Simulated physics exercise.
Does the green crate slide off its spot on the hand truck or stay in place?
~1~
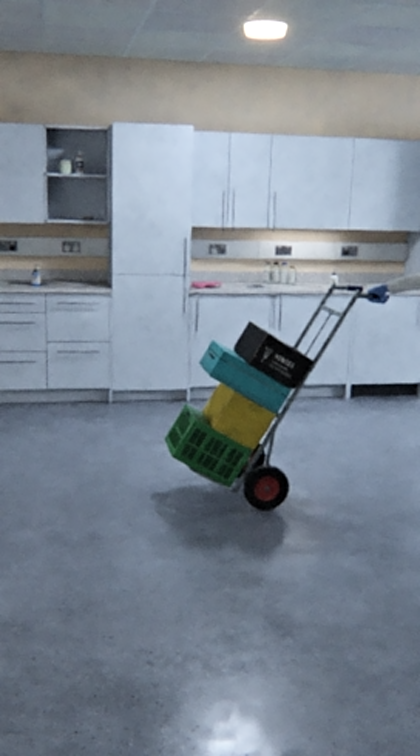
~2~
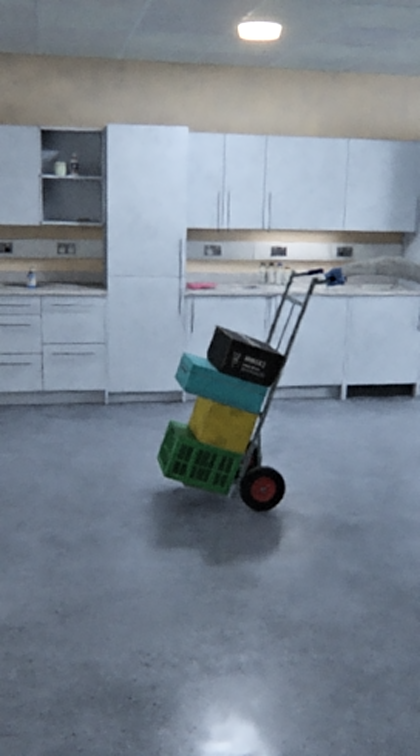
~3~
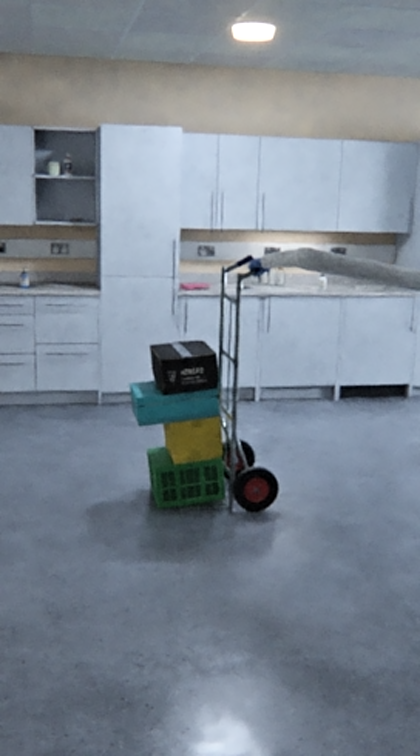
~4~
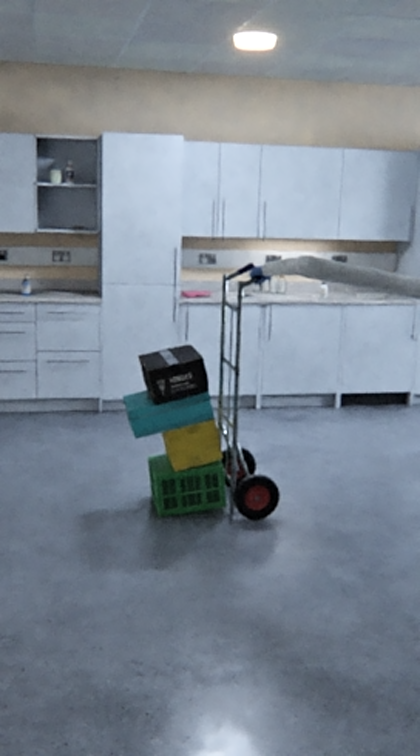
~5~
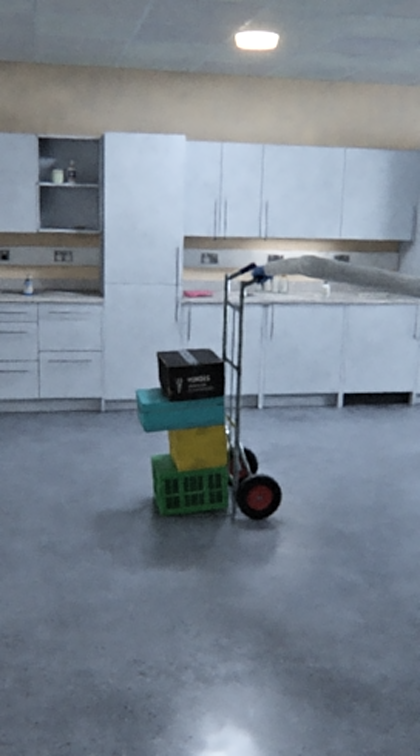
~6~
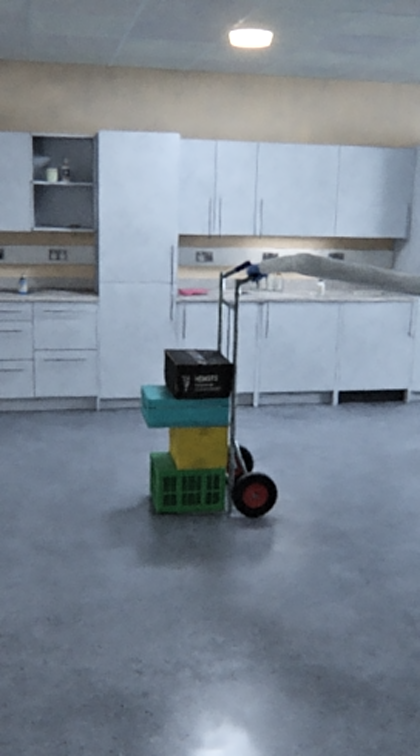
The green crate stays in its place at the bottom of the stack on the hand truck.
